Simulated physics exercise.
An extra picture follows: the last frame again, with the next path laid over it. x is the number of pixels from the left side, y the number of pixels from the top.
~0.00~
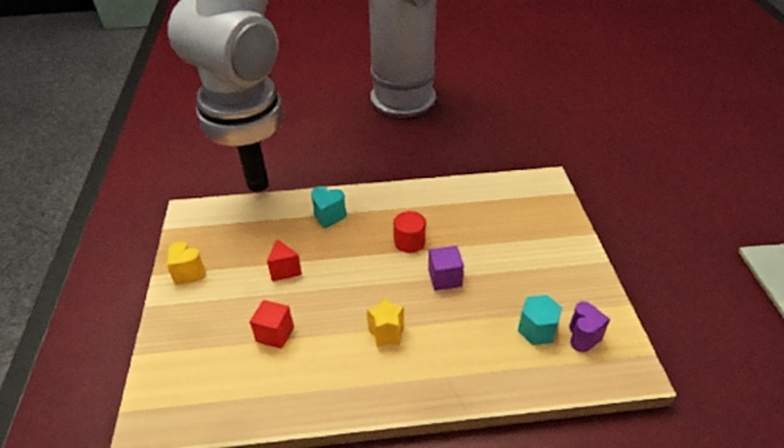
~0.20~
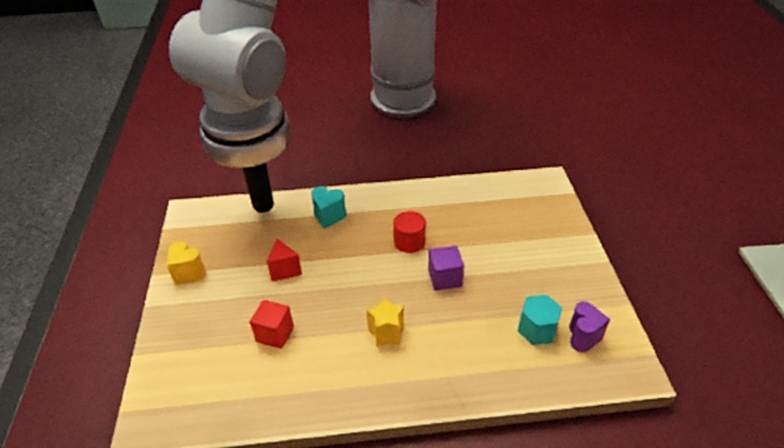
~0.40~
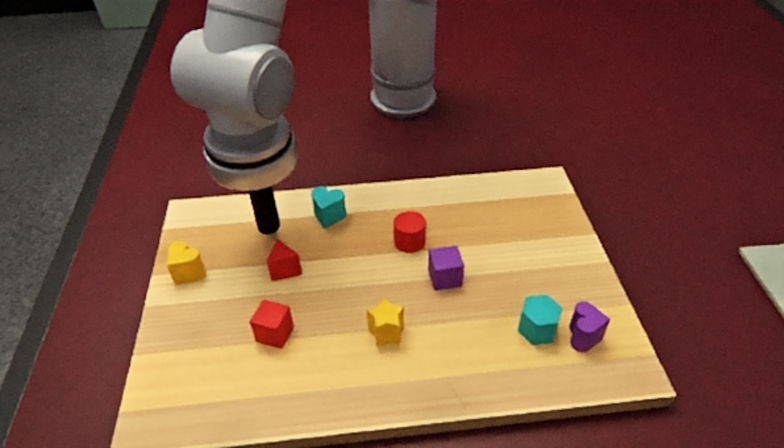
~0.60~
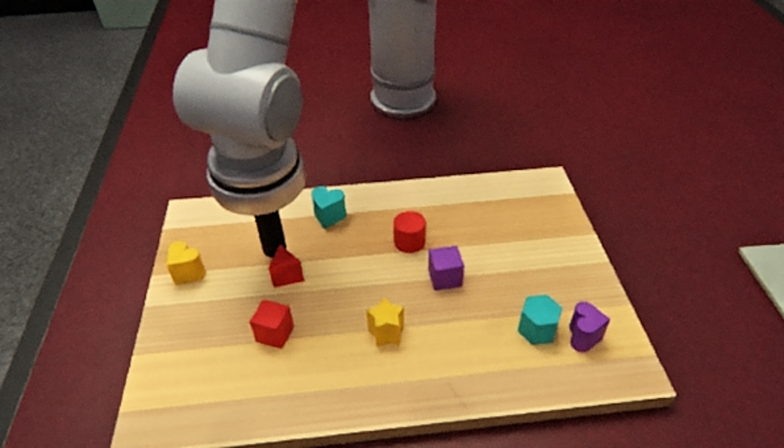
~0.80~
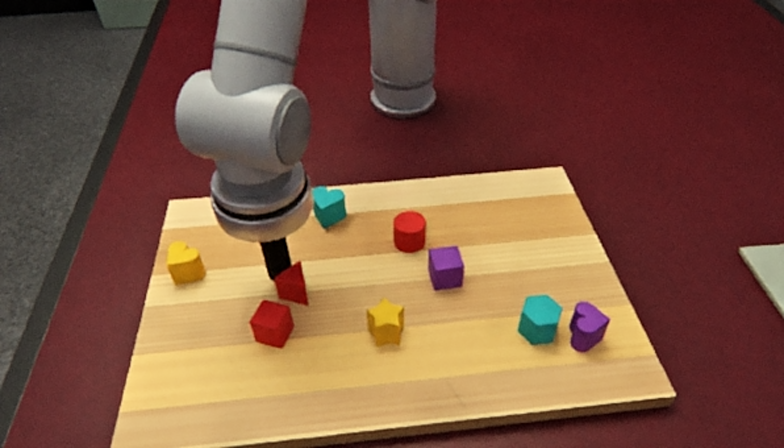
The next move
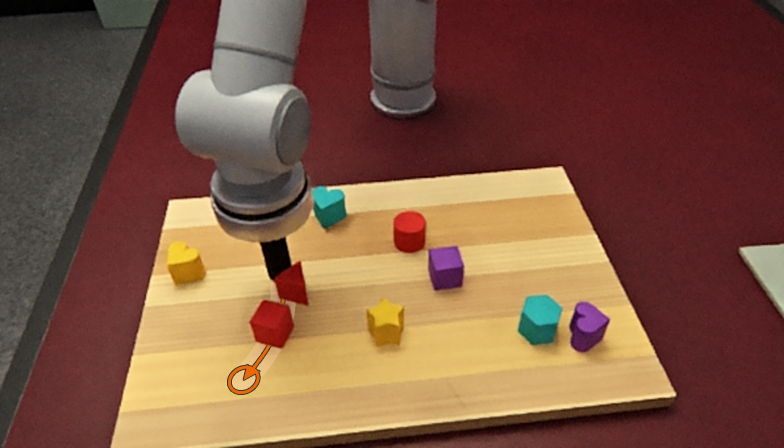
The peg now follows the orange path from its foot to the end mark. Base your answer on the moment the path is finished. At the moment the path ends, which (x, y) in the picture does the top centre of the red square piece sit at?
Final place: (251, 383).
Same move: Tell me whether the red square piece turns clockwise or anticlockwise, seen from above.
My answer: Anticlockwise.
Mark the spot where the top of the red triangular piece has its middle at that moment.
It will likely be found at (301, 291).
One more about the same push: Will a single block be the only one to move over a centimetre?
No, that is not what happens.
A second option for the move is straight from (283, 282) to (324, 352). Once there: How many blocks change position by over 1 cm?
By the end, one block will have moved.
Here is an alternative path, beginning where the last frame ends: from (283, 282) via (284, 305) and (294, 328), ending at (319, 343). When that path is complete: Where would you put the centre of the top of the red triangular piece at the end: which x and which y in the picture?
Close to (315, 297).
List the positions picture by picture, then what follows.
In the first picture, peg's lower end (258, 186); red square piece (270, 313); red triangular piece (281, 251).
In the second picture, peg (264, 206); blocks still.
In the third picture, peg (269, 227); blocks still.
In the fourth picture, peg (275, 250); red triangular piece (283, 257).
In the fifth picture, peg (281, 274); red square piece (270, 313); red triangular piece (293, 274).
Drawn move, from (283, 282) through (282, 313) and (269, 346) to (244, 380).
What follows on the original path. One third of the way, peg (279, 305); red square piece (269, 317); red triangular piece (301, 291), turned 45° anticlockwise.
Two thirds of the way, peg (266, 339); red square piece (259, 353), turned 20° anticlockwise; red triangular piece (301, 291), turned 45° anticlockwise.
At the end, peg (241, 372); red square piece (251, 383), turned 60° anticlockwise; red triangular piece (301, 291), turned 45° anticlockwise.
